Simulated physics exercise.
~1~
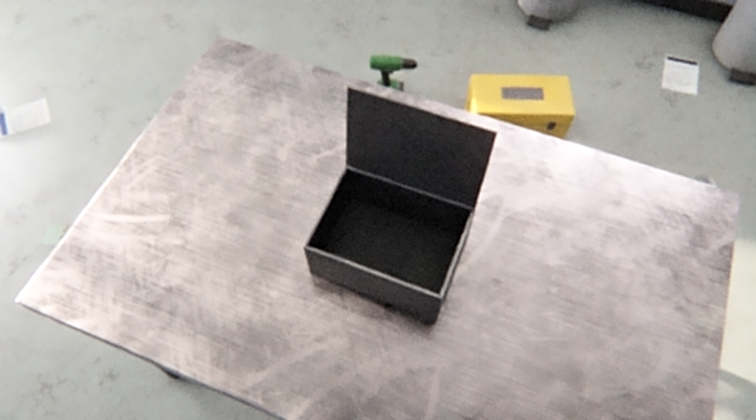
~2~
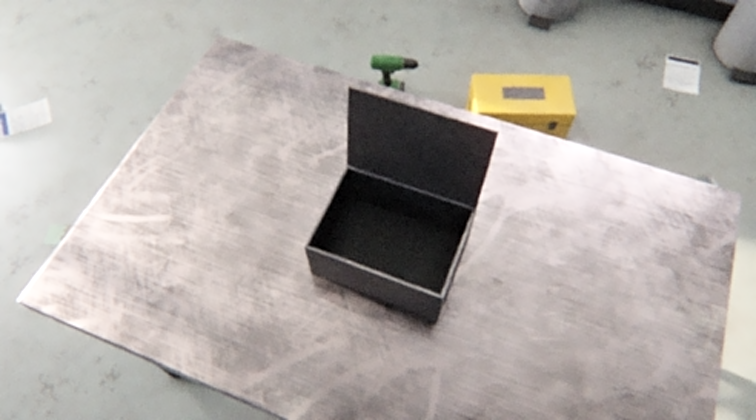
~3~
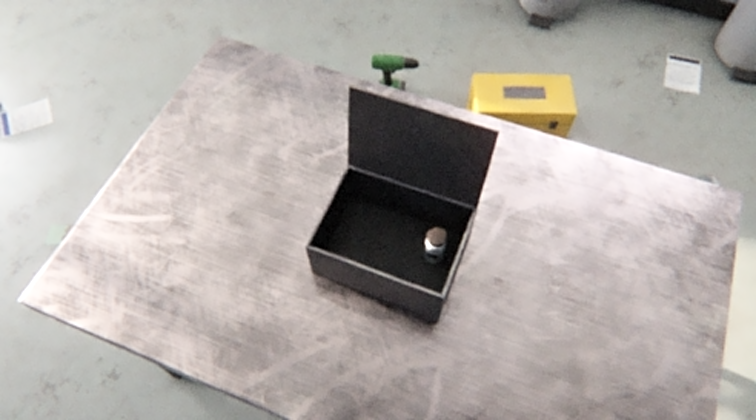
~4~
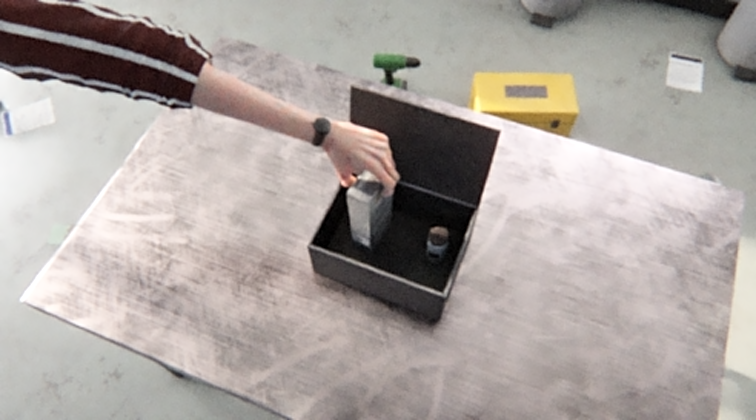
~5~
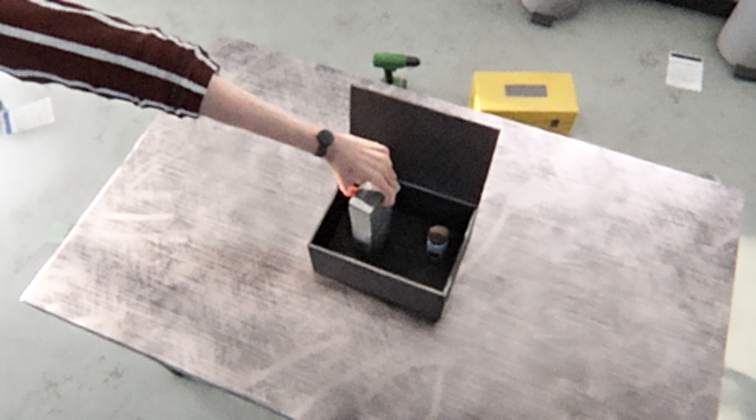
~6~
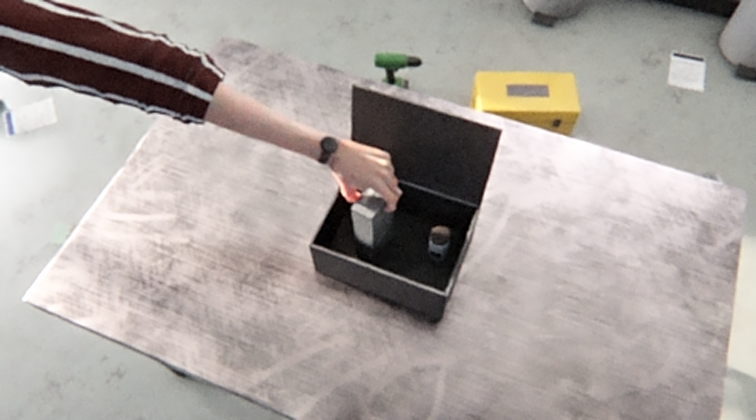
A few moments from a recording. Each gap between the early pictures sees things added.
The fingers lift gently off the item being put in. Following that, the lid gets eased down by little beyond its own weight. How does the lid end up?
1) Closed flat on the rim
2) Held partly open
Option 2: Held partly open.
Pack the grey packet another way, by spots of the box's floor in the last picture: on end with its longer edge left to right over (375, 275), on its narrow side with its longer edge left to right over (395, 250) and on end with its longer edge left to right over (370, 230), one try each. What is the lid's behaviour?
Try 1: Lid not shut; try 2: Lid shut; try 3: Lid not shut.
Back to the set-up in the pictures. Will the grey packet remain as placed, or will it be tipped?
After all that, it keeps its set angle.
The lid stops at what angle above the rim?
Near 55°.
Then, 1.10 s later than the last frame, lid starting down.
Then, 1.50 s later than the last frame, lid 67° above the rim.
Then, 1.90 s later than the last frame, lid 57° above the rim.
When it is over, lid 57° above the rim; both as before. End places, in pixels of the last picture, grey packet near (375, 223).
